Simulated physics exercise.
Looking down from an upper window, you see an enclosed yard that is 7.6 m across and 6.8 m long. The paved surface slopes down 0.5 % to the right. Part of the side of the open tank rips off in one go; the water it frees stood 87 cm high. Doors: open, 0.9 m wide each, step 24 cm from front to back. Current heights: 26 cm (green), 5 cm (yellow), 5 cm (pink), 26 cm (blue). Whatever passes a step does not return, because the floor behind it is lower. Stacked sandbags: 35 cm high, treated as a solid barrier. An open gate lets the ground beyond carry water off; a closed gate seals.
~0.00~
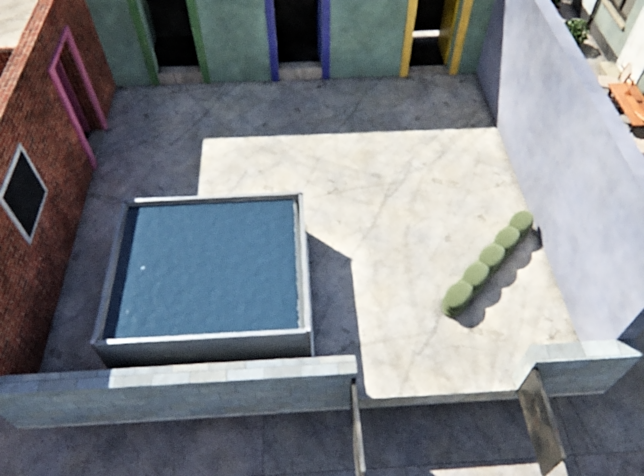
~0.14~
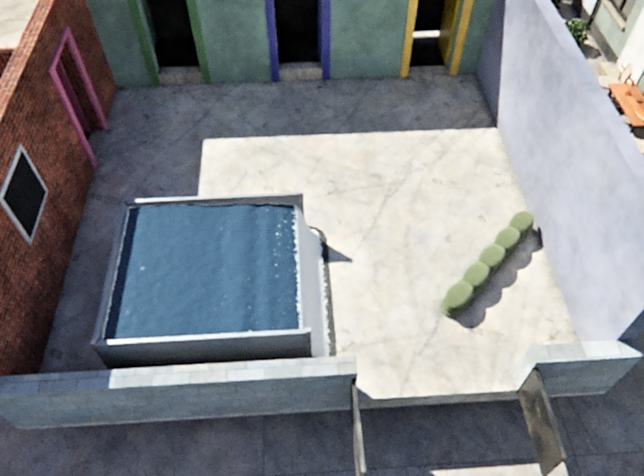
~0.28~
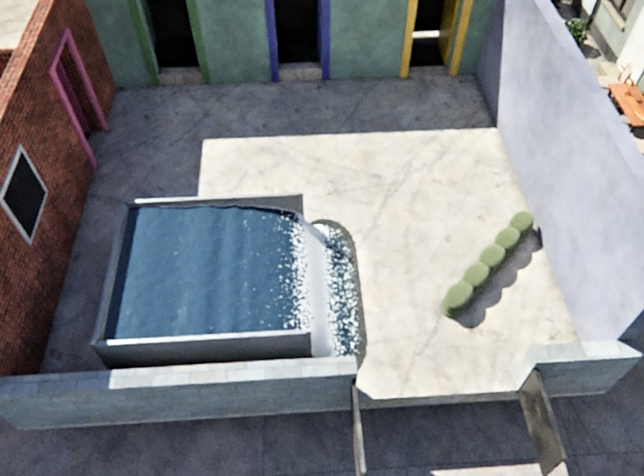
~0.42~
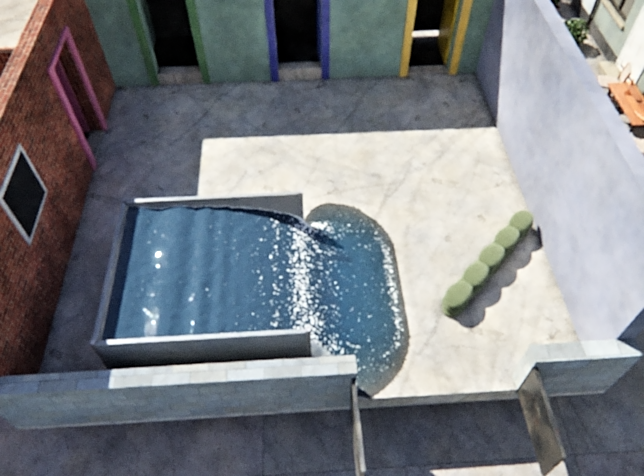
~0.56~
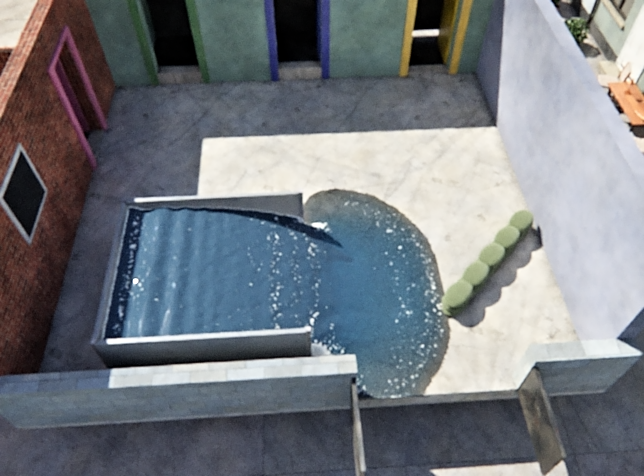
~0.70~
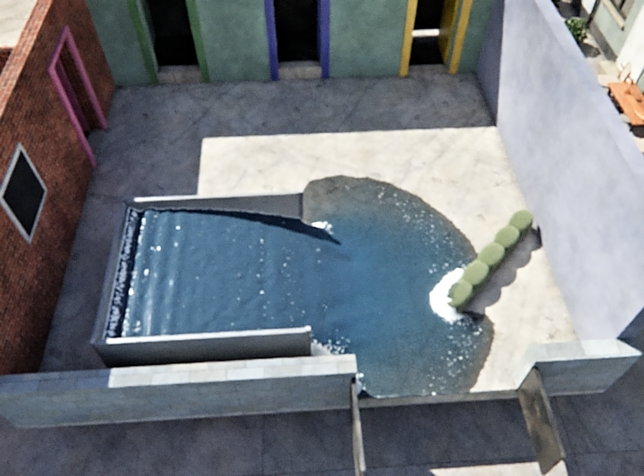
Water in an open tank burst out through its right side and spread in a widening, rounded sheet across the pale paving of the walled yard, then foamed white against the near end of a row of green, rounded shapes.
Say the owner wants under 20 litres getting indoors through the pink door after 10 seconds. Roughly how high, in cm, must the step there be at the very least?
At the very least some 7.5 cm.
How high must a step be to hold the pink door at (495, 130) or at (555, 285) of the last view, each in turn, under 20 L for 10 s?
About 18 cm for the first and 21 cm for the second.
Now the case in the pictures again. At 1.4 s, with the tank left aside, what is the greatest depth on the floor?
Max depth: Near 56 cm.
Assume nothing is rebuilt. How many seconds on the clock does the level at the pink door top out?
The level tops out around 6.5 s.
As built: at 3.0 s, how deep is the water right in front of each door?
Green door 0 cm, yellow door 28 cm, pink door 0 cm, blue door 0 cm.
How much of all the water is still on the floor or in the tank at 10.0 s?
Roughly 52 in a hundred.
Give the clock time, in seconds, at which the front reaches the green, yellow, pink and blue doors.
Arrives: Green 5.0 s / yellow 2.4 s / pink 6.0 s / blue 3.8 s.
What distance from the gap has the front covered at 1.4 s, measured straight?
About 4.6 m.
After 1.4 s water covers 35 % of the floor, deepest (56 cm) near (588, 367); it has not reached the pink door.
After 3.0 s water covers 45 % of the floor, deepest (54 cm) near (468, 76); it has not reached the pink door.
After 10.0 s water covers 95 % of the floor, deepest (10 cm) near (493, 120); 9 cm at the pink door, 49 litres in over its 5 cm step.
At the pink door as built, the water arrived by 6.1 s and peaked near 11 cm at 6.6 s.
Run again over the same 10 s with other heights there, 26 litres in over 7 cm, 12 litres over 8.5 cm. The limit of 20 litres is kept from about 7.5 cm up.
